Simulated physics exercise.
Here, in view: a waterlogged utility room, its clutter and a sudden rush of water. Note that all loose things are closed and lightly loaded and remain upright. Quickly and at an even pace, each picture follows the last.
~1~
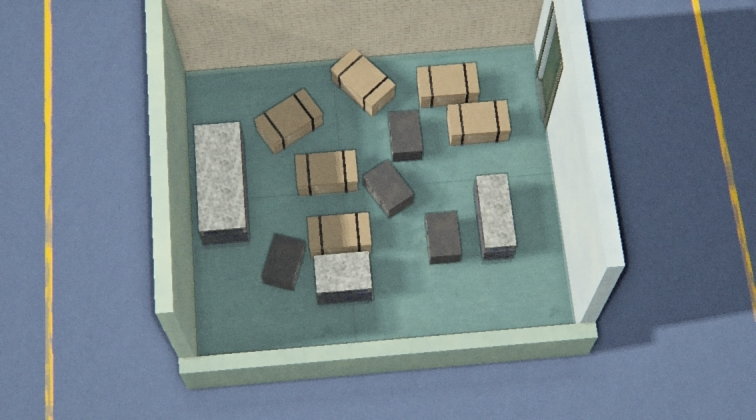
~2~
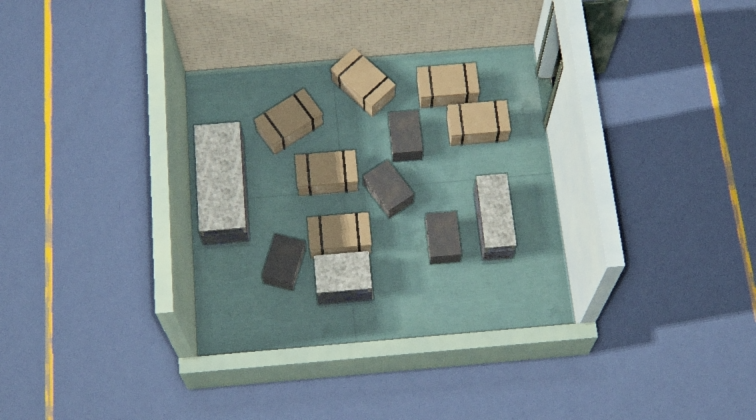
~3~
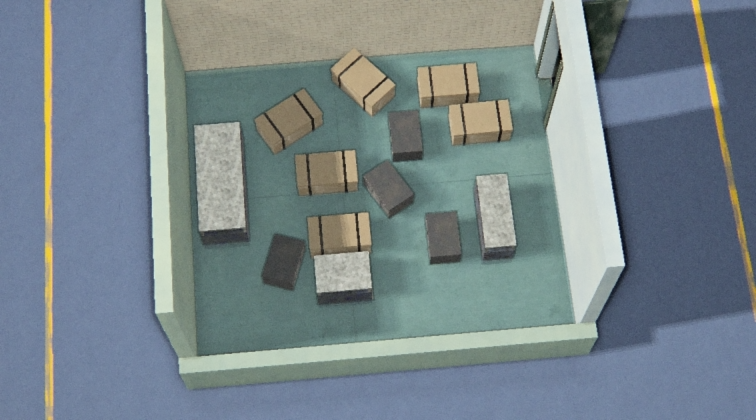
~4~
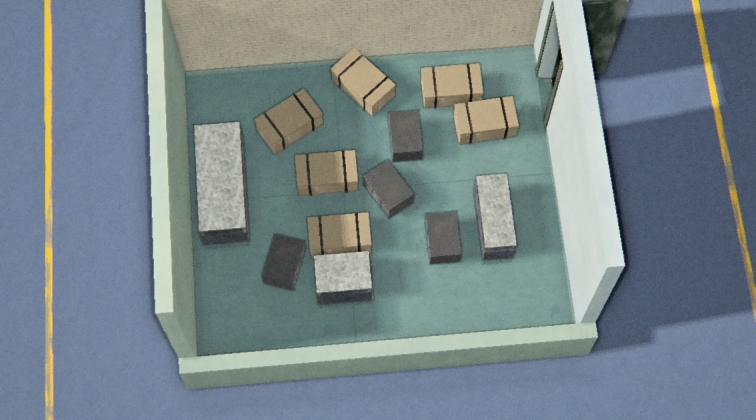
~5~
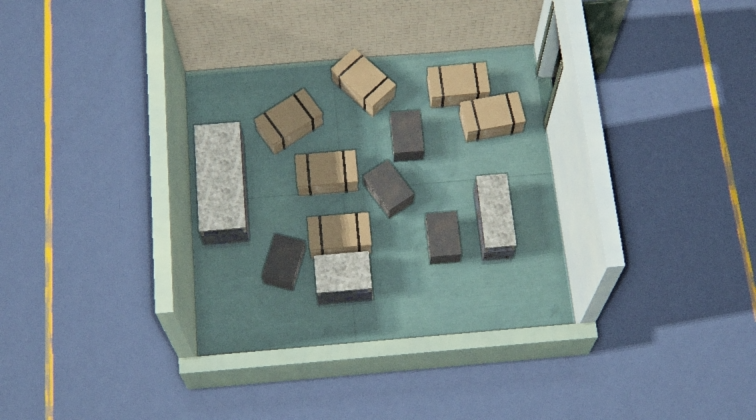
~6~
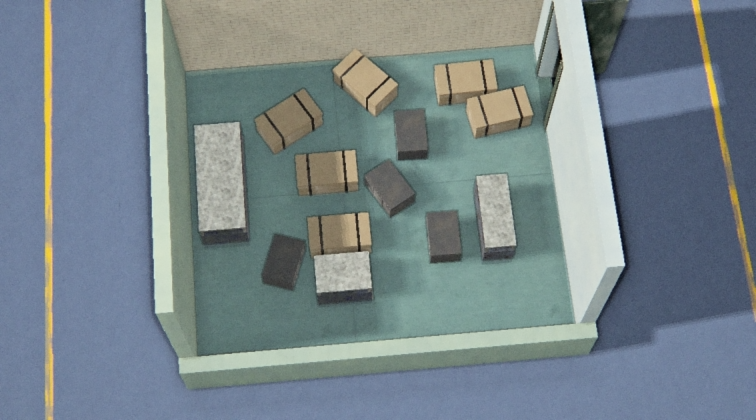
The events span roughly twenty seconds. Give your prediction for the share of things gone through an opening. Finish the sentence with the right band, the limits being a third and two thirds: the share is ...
The share is under a third.
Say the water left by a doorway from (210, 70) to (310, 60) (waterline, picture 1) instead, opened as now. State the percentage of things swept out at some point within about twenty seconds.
It works out at some 90 per cent of the things.
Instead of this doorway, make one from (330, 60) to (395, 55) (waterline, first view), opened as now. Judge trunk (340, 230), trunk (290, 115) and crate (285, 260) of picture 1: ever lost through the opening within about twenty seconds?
Remains, swept away, remains.
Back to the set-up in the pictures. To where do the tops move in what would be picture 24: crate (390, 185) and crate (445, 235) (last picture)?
Close to (420, 158) and (452, 208).
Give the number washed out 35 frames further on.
1.
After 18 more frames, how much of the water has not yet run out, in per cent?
I make it 84 percent.
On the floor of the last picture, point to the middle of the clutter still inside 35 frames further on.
That works out to about (421, 154) on the floor.
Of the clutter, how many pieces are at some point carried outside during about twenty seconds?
Exactly 1.
A moment on, 1 of 10 are out; 9 afloat.
Next, 1 of 10 are out; 9 afloat.
Later, 1 of 10 are out; 9 afloat.
In the end, 1 of 10 are out; 9 afloat.
